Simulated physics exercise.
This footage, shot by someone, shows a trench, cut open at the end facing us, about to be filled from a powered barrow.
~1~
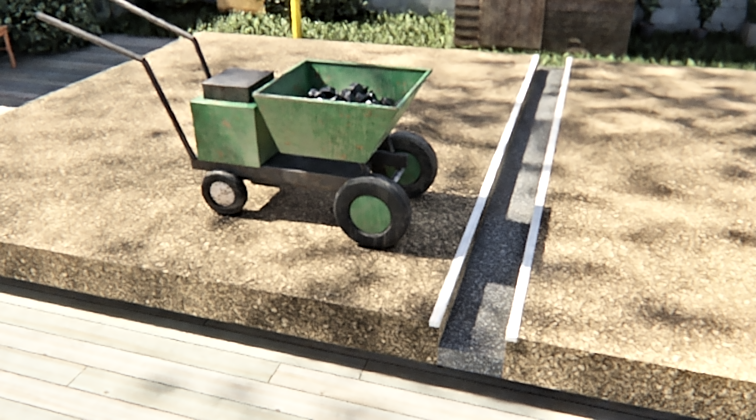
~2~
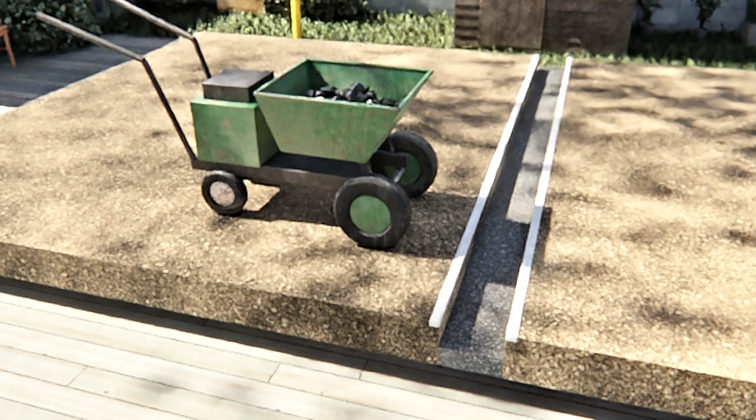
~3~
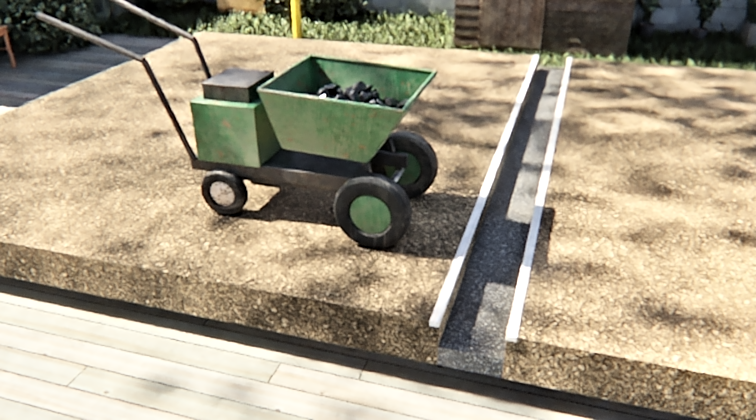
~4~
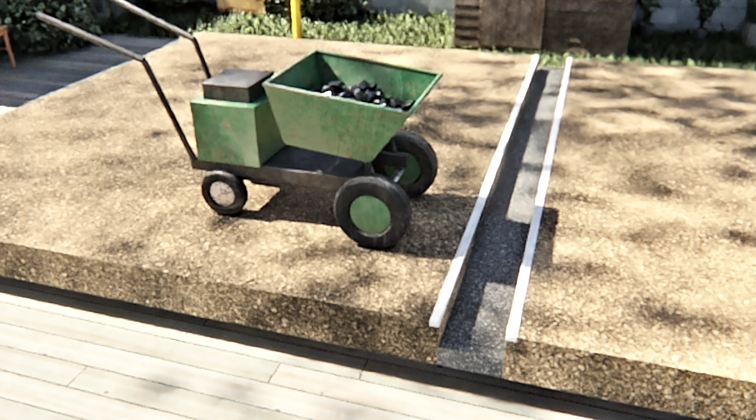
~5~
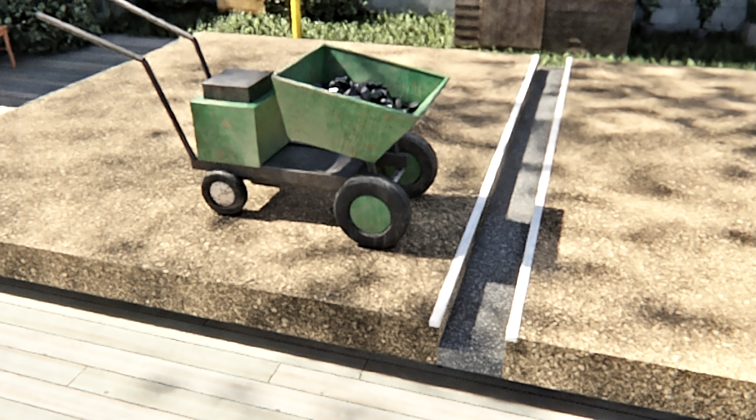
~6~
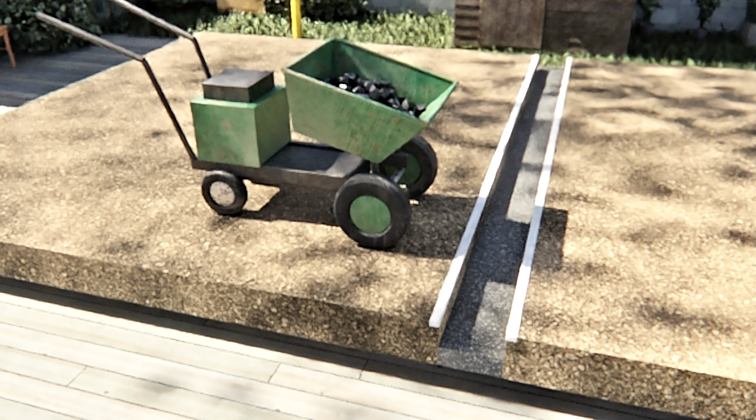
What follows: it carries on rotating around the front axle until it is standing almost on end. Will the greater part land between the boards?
Most of it.
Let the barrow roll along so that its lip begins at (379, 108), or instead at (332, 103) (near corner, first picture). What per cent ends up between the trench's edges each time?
90 % and 60 %.
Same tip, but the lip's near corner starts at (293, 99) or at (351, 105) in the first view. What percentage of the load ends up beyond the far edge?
0 and 0 in a hundred, in that order.
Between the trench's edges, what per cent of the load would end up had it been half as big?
Around 80 per cent.
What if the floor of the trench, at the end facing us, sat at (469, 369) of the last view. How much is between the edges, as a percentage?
It works out to some 70 percent.
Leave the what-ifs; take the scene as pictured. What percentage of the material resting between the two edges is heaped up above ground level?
Roughly 15 %.
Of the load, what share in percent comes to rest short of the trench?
I'd put it at some 0 per cent of the load.
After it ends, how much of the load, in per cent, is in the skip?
Close to 0 percent.
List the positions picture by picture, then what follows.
The first picture shows lip of the skip near (397, 110), level; top of the load near (351, 100), lumps of coal; first edge of the trench near (449, 284); far edge near (520, 296), the trench under half as wide as the skip, and about half as deep as wide.
The second picture shows lip of the skip near (399, 110), level; top of the load near (338, 103).
The third picture shows lip of the skip near (403, 112), tipped barely; top of the load near (340, 102).
The fourth picture shows lip of the skip near (409, 114), tipped a little; top of the load near (345, 99).
The fifth picture shows lip of the skip near (418, 119), tipped a little; top of the load near (336, 94).
The sixth picture shows lip of the skip near (428, 124), tipped clearly; top of the load near (352, 92); first edge of the trench near (449, 284); far edge near (520, 296).
Shortly afterwards, skip tipped steeply; the whole lot in the skip.
Next, skip tipped right over; all but a few in the skip; a little in or heaped over the trench; only a few beyond it; only a few falling.
Some moments later, skip tipped right over; near a quarter in the skip; near half in or heaped over the trench; near a quarter beyond it.
In the end, skip tipped right over; near two thirds in or heaped over the trench; near a third beyond it.
